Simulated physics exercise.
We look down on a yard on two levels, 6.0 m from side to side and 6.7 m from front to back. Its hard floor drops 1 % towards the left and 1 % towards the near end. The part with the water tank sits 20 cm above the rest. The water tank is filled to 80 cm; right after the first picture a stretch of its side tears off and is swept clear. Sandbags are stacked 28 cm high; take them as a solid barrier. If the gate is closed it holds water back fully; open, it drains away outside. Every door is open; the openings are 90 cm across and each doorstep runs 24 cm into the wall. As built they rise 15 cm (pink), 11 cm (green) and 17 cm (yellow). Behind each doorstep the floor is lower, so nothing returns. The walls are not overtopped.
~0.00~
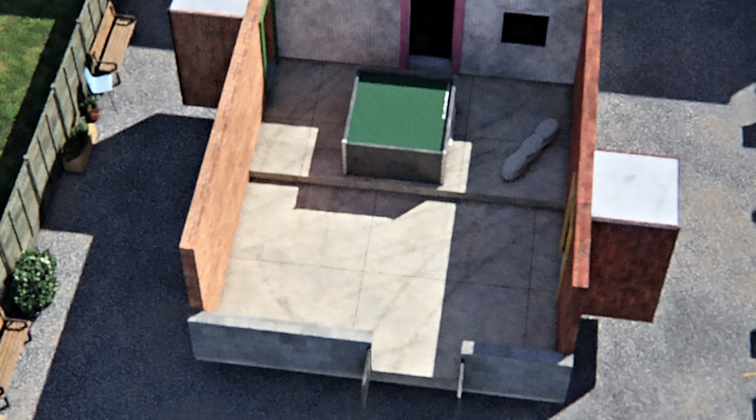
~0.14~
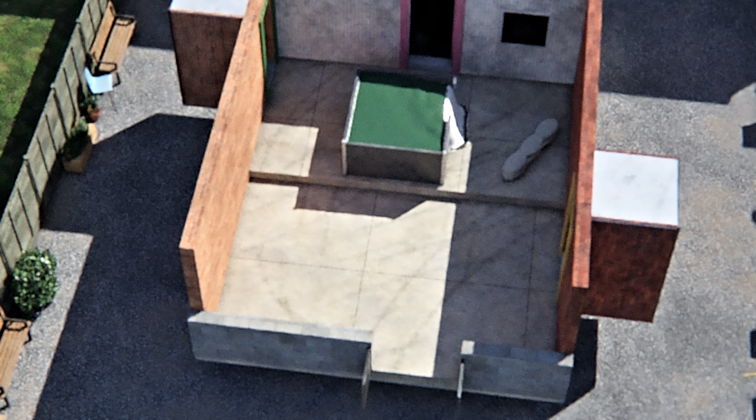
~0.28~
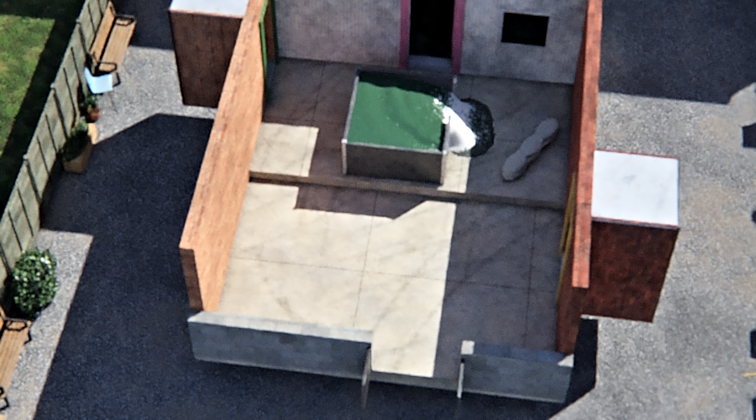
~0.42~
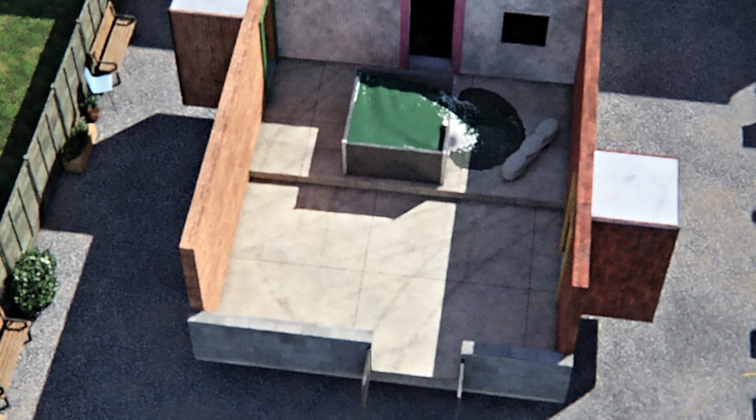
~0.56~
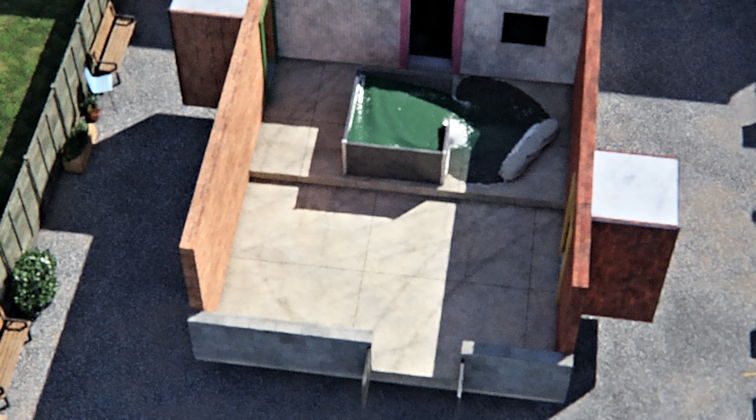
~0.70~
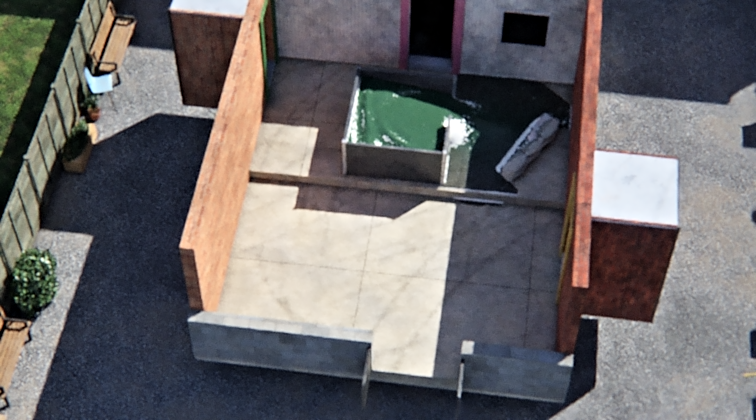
Green water poured out through a gap in the right side of the square tank, and a dark pool spread across the upper level of the yard, reaching and surrounding the pale sandbags.
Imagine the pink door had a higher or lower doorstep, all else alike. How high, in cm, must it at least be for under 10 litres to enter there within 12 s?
Close to 8.5 cm is just enough.
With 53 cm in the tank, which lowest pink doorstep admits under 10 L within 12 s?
Some 5.0 cm.
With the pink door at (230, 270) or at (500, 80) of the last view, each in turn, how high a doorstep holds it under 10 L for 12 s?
Roughly 9.5 and 28 cm.
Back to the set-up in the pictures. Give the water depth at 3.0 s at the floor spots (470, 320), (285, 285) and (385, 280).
About 1, 0 and 2 cm.
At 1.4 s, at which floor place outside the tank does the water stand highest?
Around (561, 97).
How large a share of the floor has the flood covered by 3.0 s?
About 40 per cent.
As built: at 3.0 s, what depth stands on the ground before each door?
In cm: Pink 10, green 0, yellow 5.
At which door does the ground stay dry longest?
Last comes the green one.
After 1.4 s water covers 15 % of the floor, deepest (59 cm) near (561, 97); it has not reached the pink door.
After 3.0 s water covers 40 % of the floor, deepest (34 cm) near (520, 149); 10 cm at the pink door, 0 litres in over its 15 cm doorstep.
After 12.0 s water covers 90 % of the floor, deepest (13 cm) near (210, 339); 4 cm at the pink door, 0 litres in over its 15 cm doorstep.
At the pink door as built, the water arrived by 1.5 s and peaked near 13 cm at 3.6 s.
Run again over the same 12 s with other heights there, 15 litres in over 7.5 cm, 4 litres over 10.5 cm. The limit of 10 litres is kept from about 8.5 cm up.
